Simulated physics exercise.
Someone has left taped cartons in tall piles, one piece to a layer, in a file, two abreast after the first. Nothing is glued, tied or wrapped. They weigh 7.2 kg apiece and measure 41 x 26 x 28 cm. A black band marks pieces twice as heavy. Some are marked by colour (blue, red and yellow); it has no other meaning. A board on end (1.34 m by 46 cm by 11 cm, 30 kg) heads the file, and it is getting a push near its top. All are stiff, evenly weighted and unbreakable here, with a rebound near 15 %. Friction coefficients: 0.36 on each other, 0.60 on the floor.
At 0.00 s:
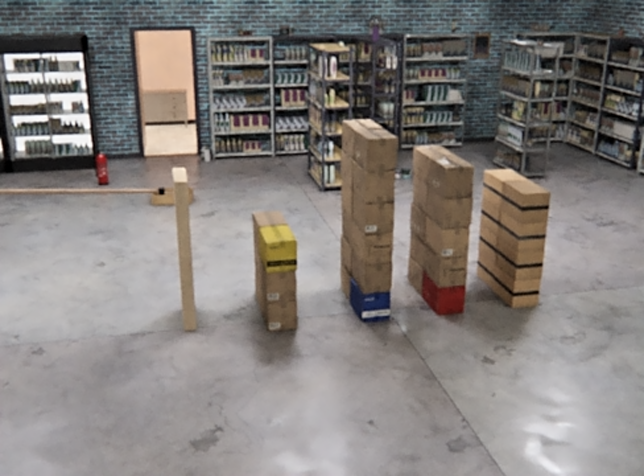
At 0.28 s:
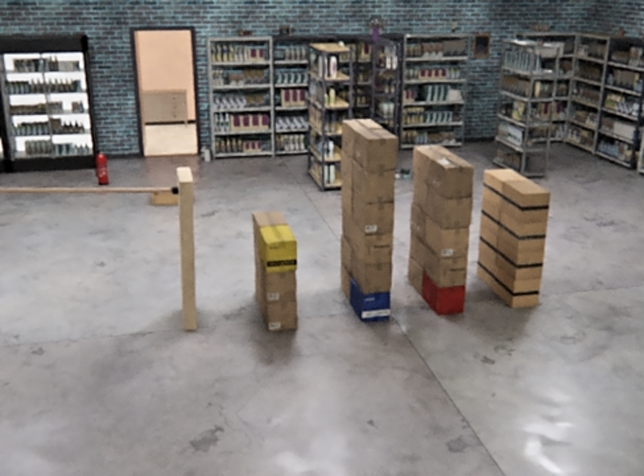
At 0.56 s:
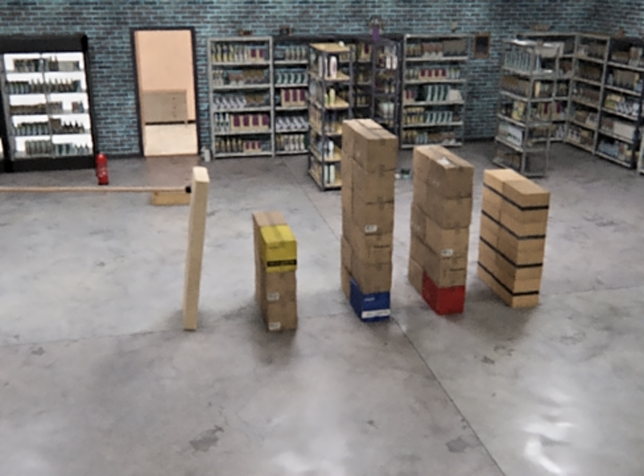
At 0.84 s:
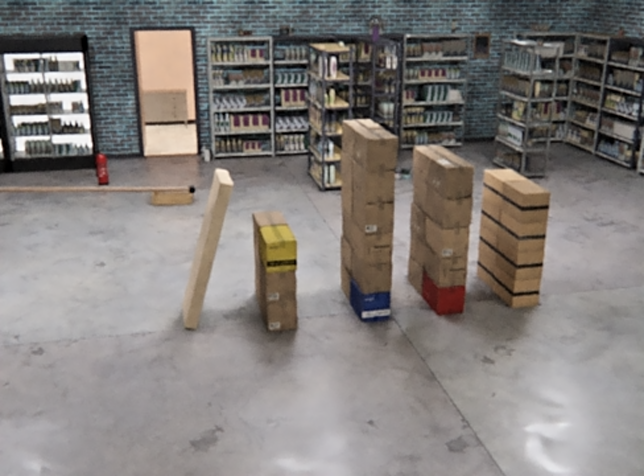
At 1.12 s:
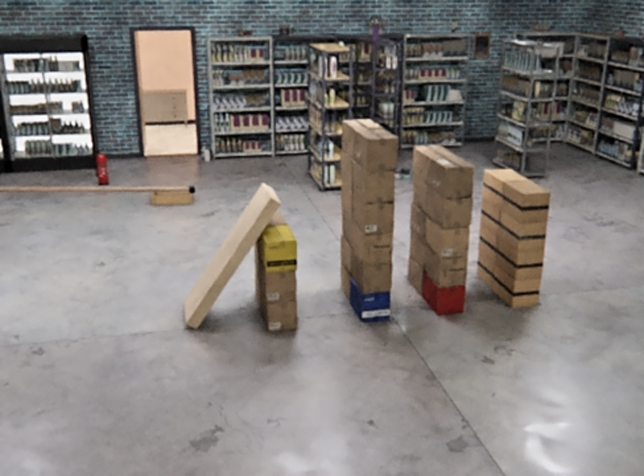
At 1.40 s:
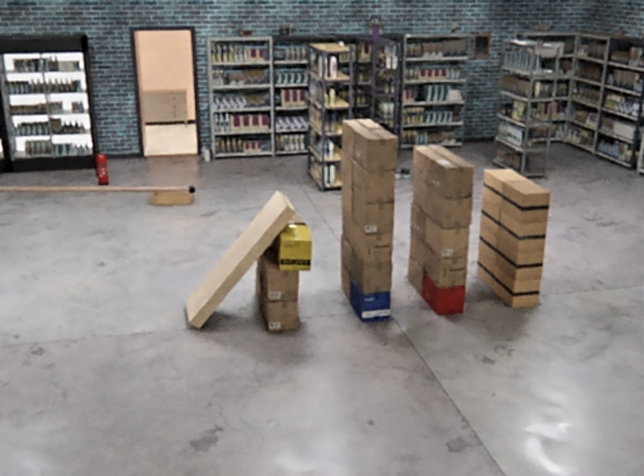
Wooden board pushed by a pole tilting right onto a short carton stack, shifting its yellow top box, taller stacks standing still.
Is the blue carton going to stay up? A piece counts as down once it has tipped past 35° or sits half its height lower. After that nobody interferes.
It remains up.
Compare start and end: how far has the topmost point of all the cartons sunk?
Roughly 0 cm.
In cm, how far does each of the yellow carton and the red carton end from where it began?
Yellow 80, red 0.
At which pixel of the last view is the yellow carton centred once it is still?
Around (344, 305).
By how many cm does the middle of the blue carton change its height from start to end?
It ends some 0 cm lower.
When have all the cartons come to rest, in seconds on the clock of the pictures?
Around 3.0 s.
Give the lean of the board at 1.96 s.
Some 60° from upright.
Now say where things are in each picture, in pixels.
In the first picture (each place is the centre of the face we see best), pole end (161, 192) 8 cm short, board 0° from upright; blue carton (377, 308); red carton (452, 301); yellow carton (282, 257); the others all in place.
The second picture shows pole end (175, 191) 32 mm in, board 2° from upright; blue carton (377, 308).
The third picture shows pole end (188, 191) 14 cm in, board 8° from upright; blue carton (377, 308); the others all in place.
The fourth picture shows pole end (192, 190) 17 cm in, stopped, board 16° from upright; blue carton (377, 308); the others all in place.
The fifth picture shows pole end (192, 190) 17 cm in, stopped, board 35° from upright; blue carton (377, 308); the others all in place.
The sixth picture shows pole end (192, 190) 17 cm in, stopped, board 41° from upright; blue carton (377, 308); yellow carton (296, 256) tilted 4°; red carton (452, 301); 4 have shifted.
By 1.60 s, board 46° from upright; none of the 36 cartons down, 4 disturbed; blue carton unmoved; yellow carton tilted 23°.
By 1.82 s, board 54° from upright; 3 of the 36 cartons down; blue carton unmoved; yellow carton on its side.
By 1.96 s, board 58° from upright; 3 of the 36 cartons down; blue carton unmoved; yellow carton on its side.
By 2.32 s, board 63° from upright; 4 of the 36 cartons down; blue carton unmoved; yellow carton on its side.
When it is over (3.1 s), board 66° from upright; 4 of the 36 cartons down; blue carton unmoved; yellow carton on its side; red carton unmoved. In pixels of the last frame, middles, blue carton near (371, 298), yellow carton near (344, 305).
